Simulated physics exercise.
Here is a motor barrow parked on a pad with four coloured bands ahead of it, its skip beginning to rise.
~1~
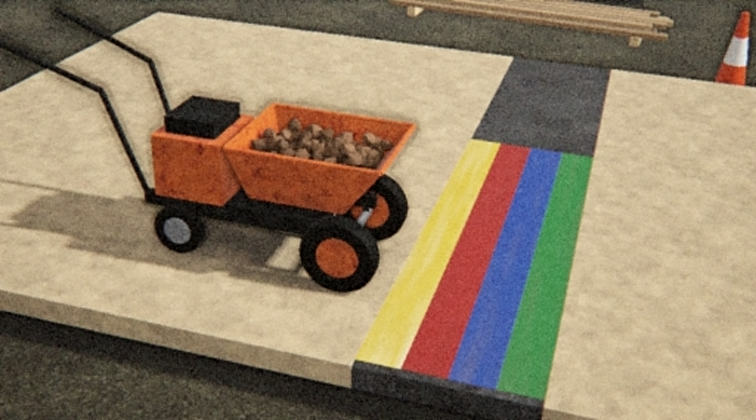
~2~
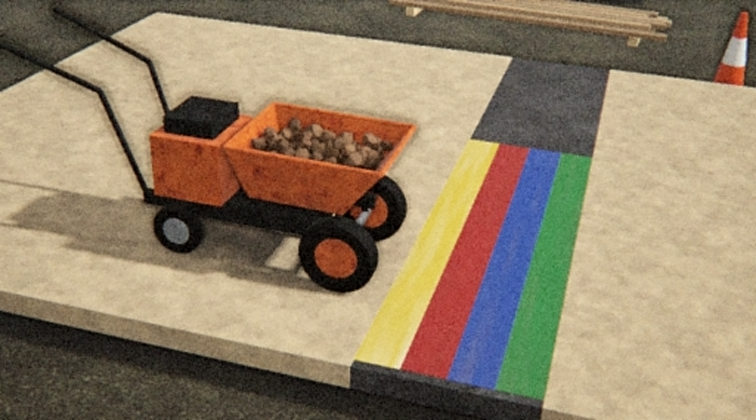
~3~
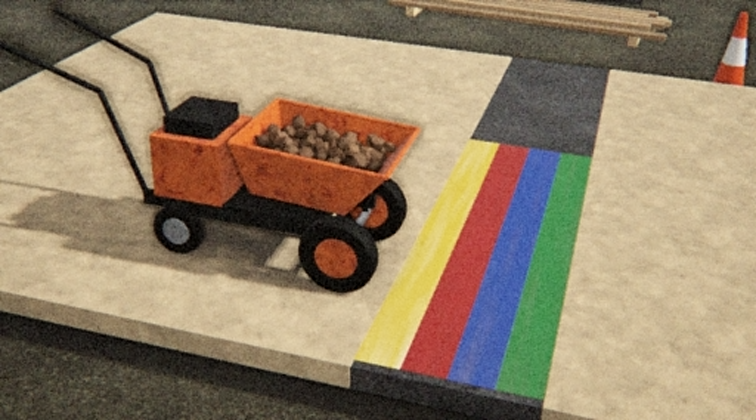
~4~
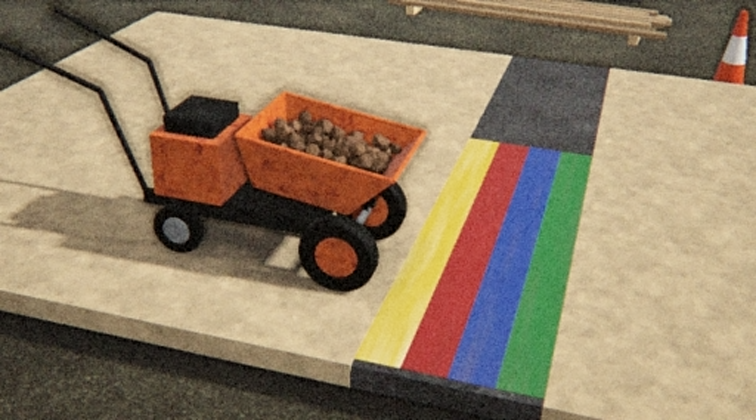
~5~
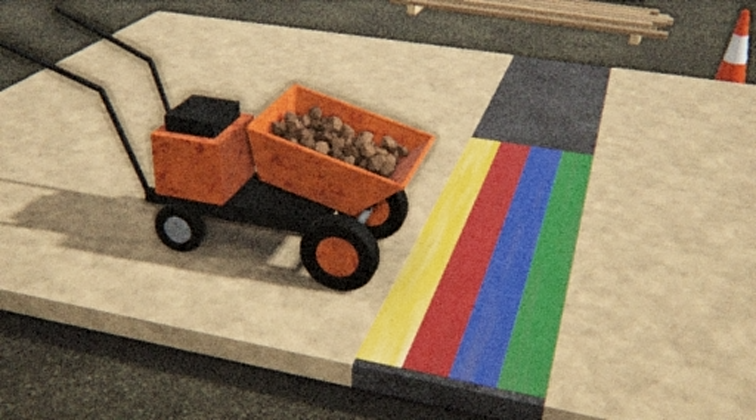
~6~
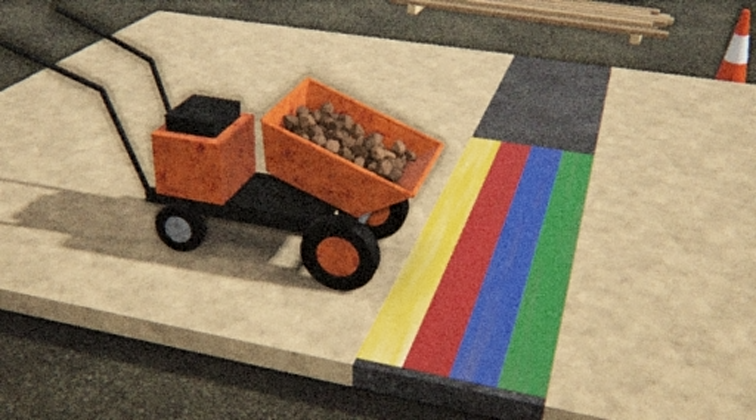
The orange skip of a parked barrow, loaded with brown clods, tilts gradually toward the right.
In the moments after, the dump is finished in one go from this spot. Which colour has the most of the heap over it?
The blue strip carries the most.
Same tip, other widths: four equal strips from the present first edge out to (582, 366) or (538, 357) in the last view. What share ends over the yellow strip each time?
The first gives 0 %, the second 0 %.
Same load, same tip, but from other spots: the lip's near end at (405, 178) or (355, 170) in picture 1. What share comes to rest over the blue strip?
Near 30 % and 20 %.
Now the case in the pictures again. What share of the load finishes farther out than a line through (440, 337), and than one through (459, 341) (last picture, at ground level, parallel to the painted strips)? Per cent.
Roughly 60 per cent, and 50 per cent.
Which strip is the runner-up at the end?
Second comes red.
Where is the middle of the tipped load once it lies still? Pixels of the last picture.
At about (501, 277).
Soon, skip tipped steeply; all in the skip.
A while on, skip tipped right over; most in the skip; a small part over the red strip; a small part over the blue strip; a stray few over the green strip.
Towards the end, skip tipped right over; about a third in the skip; about a quarter over the red strip; about a third over the blue strip; a small part over the green strip; a stray few off the paint.
Finally, skip tipped right over; about a third in the skip; none over the yellow strip; about a quarter over the red strip; about a third over the blue strip; a small part over the green strip; a small part off the paint.
